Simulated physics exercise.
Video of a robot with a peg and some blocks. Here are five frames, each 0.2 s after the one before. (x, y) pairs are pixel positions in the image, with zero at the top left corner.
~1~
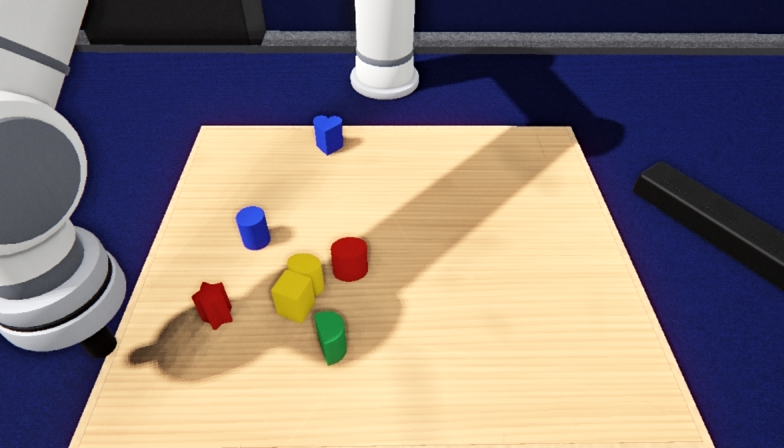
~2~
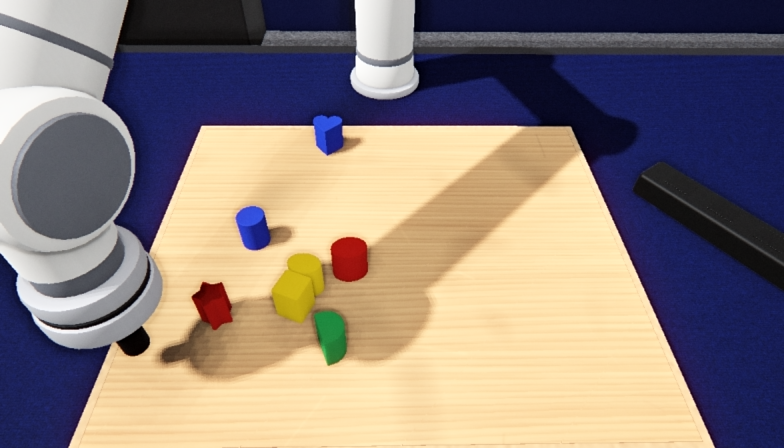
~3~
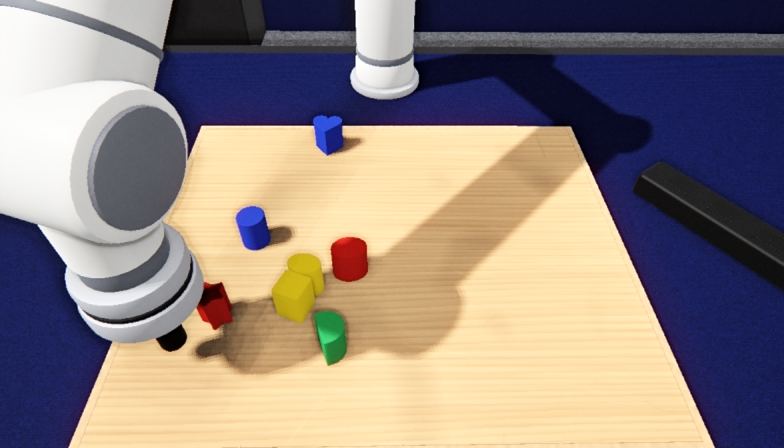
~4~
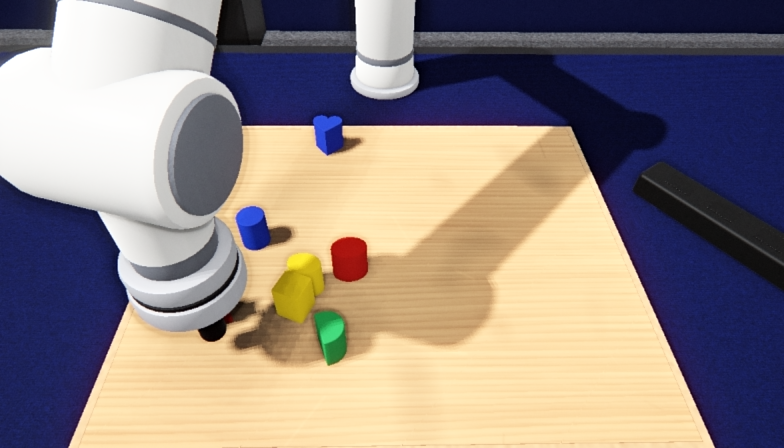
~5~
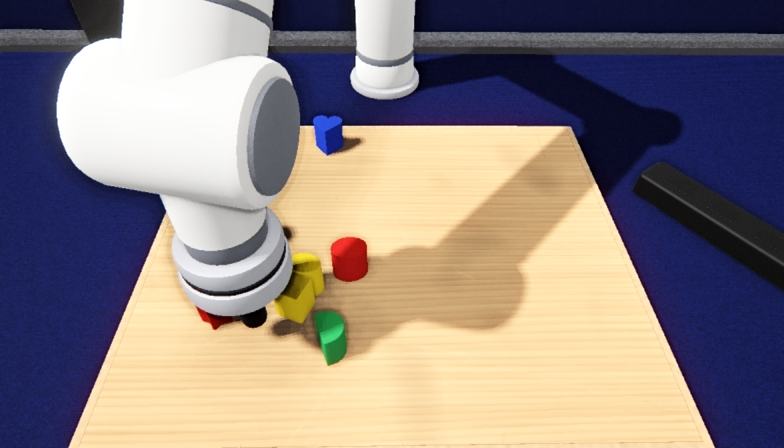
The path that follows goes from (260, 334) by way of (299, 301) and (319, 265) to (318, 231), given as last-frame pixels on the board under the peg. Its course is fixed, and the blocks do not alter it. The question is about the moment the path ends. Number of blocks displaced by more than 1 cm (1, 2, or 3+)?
Counting only shifts above 1 cm, I get three or more blocks.
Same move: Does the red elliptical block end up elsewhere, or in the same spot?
It gets moved.
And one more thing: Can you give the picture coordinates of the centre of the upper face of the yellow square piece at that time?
Just about (338, 206).
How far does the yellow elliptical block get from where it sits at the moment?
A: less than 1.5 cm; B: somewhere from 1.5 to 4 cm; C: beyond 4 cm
It's C.
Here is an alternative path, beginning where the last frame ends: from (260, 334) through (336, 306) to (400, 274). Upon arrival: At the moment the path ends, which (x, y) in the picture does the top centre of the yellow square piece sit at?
At roughly (324, 262).
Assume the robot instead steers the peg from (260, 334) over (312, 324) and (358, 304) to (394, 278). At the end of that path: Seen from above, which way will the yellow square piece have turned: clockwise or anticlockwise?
Seen from overhead, it turns anticlockwise.
What follows on the original path. One third of the way, peg (297, 285); yellow square piece (316, 259); yellow elliptical block (323, 239); red elliptical block (356, 240), turned 30° clockwise.
Two thirds of the way, peg (316, 249); yellow square piece (336, 227); yellow elliptical block (345, 209); red elliptical block (366, 230), turned 100° clockwise.
At the end, peg (316, 215); red star unmoved; yellow square piece (338, 206), turned 65° clockwise; yellow elliptical block (363, 197), turned 40° clockwise; red elliptical block (366, 229), turned 100° clockwise.
